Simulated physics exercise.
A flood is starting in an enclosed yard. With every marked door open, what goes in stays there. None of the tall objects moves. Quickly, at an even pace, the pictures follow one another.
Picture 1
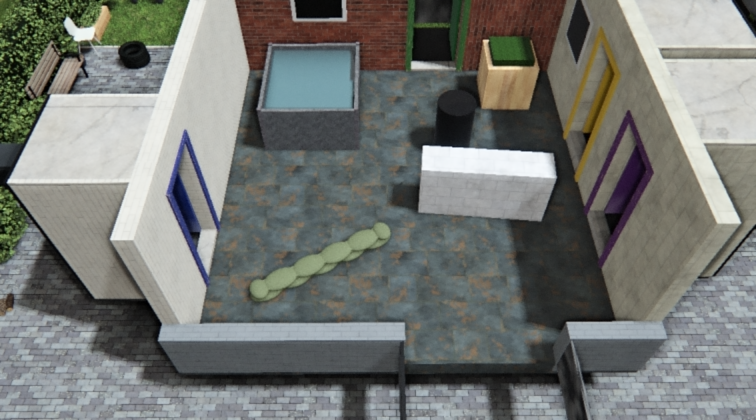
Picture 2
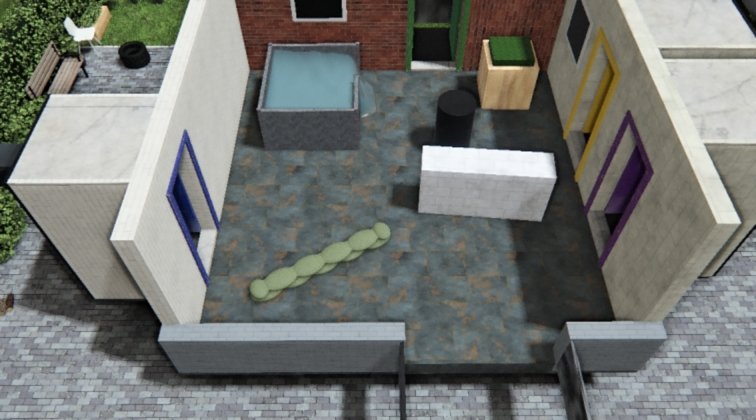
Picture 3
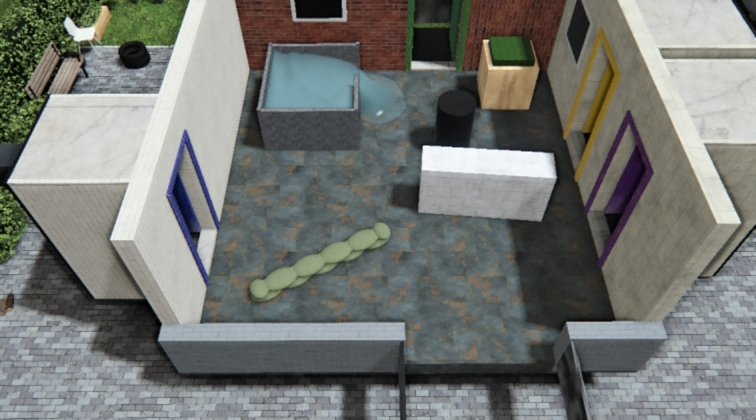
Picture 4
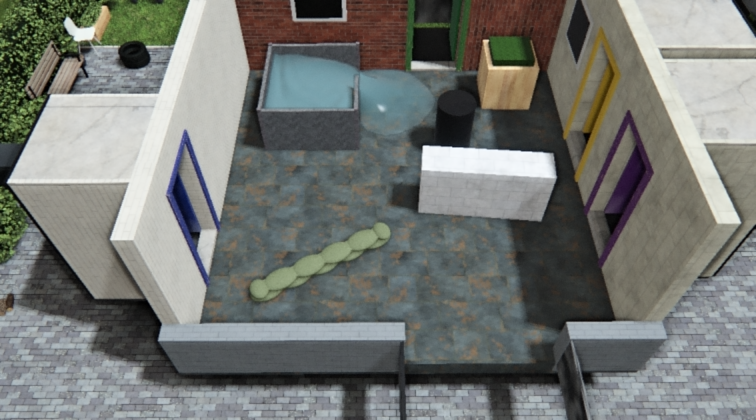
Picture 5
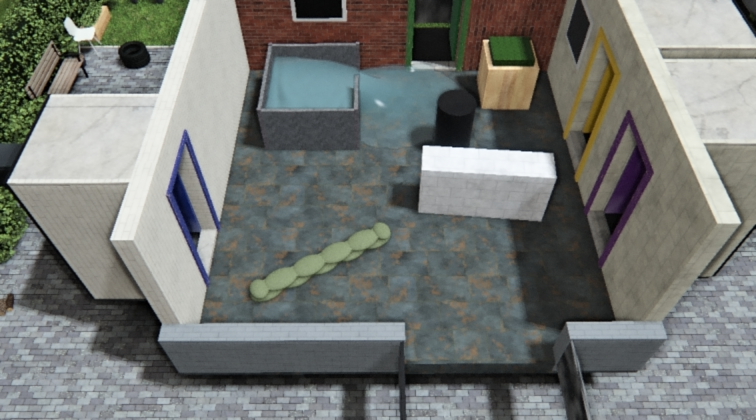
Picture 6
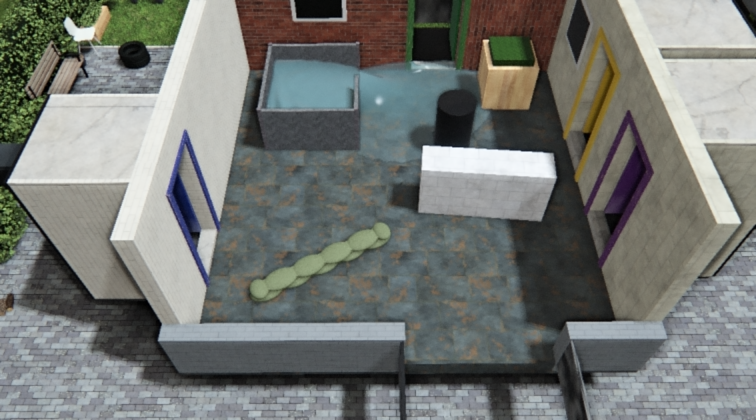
Water pours from the right side of a grey stone tank at the back left of a walled yard, seen from high above by a still camera. A black cylinder, a white block, a wooden planter topped with green and a pale green braided shape stand or lie on the dark tiled floor between blue, yellow and purple doorframes. The tank's surface ripples, then a clear sheet bulges out and spreads rightward around the cylinder.
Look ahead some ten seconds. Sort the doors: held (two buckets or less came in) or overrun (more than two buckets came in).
Sorted: Green door overrun, blue door held, yellow door held, purple door held.
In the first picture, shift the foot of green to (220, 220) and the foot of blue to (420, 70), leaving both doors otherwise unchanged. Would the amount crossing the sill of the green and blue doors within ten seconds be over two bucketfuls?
What you'd see: The green door stays within the limit and the blue door tops the limit.
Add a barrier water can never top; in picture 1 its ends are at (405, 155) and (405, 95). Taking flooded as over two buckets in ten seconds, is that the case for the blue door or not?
Note: Blue exceeds.
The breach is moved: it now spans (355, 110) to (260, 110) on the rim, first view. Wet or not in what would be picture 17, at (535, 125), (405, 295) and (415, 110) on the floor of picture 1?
In turn: Free of water, under water, dry.
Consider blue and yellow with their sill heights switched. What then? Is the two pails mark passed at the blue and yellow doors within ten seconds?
The blue door remains within bounds, and the yellow door surpasses the threshold.
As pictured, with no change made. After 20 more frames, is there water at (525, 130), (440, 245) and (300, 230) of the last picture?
Result, in the order given: Wetted / not wetted / not wetted.
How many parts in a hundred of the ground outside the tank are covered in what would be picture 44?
Some 70 per cent.
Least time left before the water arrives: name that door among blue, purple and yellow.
I'd say it's the one in yellow.
A moment on, water covers 25 % of the floor; the green door over two buckets in, the blue door not reached, the yellow door wet at the sill, nothing in, the purple door not reached.
Next, water covers 35 % of the floor; the green door far over two buckets in, the blue door not reached, the yellow door under two buckets in, the purple door wet at the sill, nothing in.
Then, water covers 45 % of the floor; the green door far over two buckets in, the blue door not reached, the yellow door under two buckets in, the purple door under two buckets in.
Later, water covers 70 % of the floor; the green door far over two buckets in, the blue door not reached, the yellow door under two buckets in, the purple door under two buckets in.
In the end, water covers 90 % of the floor; the green door far over two buckets in, the blue door wet at the sill, nothing in, the yellow door under two buckets in, the purple door under two buckets in.
